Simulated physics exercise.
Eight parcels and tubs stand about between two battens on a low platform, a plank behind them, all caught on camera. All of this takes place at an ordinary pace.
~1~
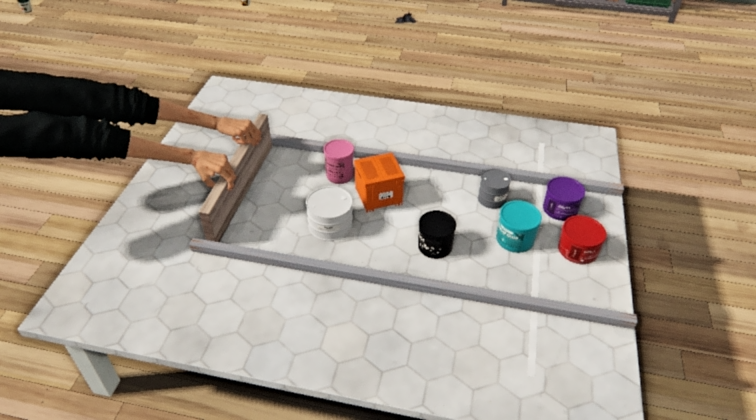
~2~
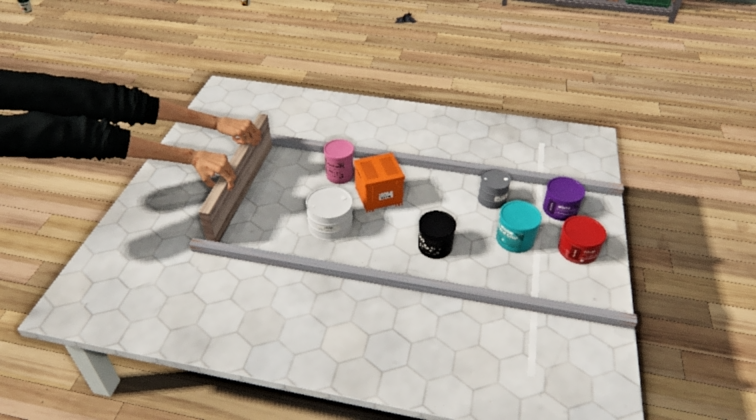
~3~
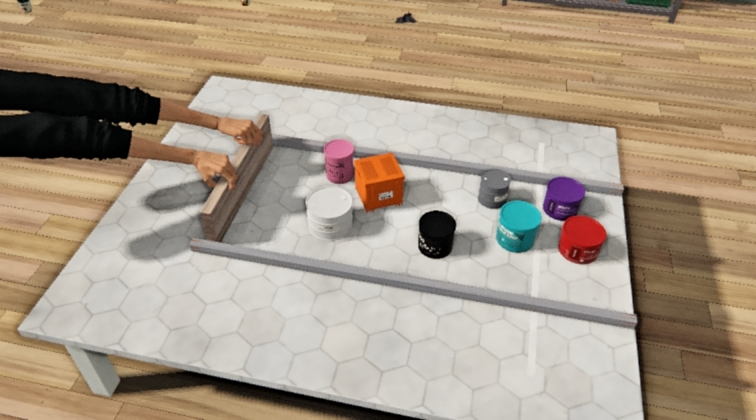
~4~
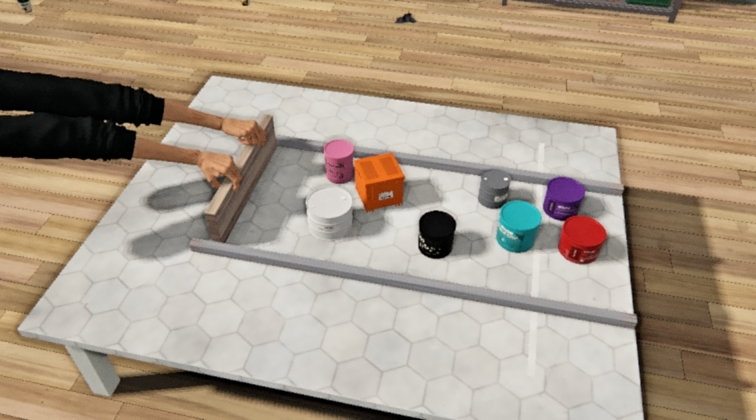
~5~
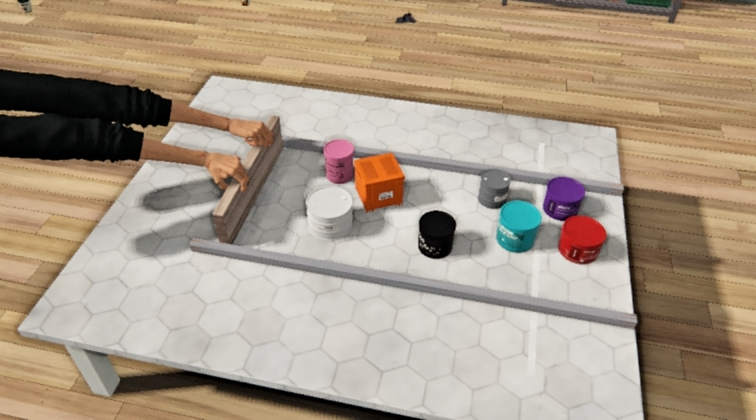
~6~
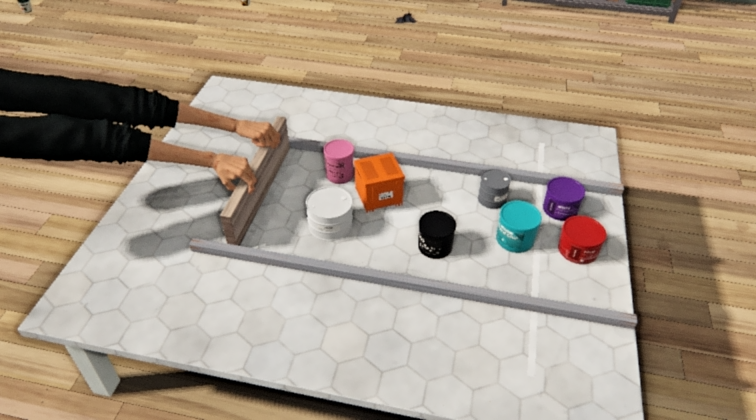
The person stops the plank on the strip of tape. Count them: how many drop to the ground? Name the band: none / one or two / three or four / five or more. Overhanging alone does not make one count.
Band: One or two.
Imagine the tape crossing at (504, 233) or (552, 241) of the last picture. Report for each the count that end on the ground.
Down on the ground: 0 and 2.
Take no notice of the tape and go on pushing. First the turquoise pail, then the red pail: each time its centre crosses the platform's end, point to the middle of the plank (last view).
Points: About (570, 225) and about (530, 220).
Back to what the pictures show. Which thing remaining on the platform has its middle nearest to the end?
It's the purple pail.
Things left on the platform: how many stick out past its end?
1 in all.
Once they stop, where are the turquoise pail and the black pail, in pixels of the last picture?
In the last view, the middles sit near (599, 244) and near (604, 280).
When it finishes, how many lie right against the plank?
That number would be 3.
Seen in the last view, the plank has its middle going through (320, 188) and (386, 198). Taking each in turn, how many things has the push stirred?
2, then 4.
A little later, none off yet; red pail at rest near (581, 240); purple pail at rest near (563, 199); turquoise pail at rest near (518, 227).
When it is over, the number that fall off is one or two; down, red pail.
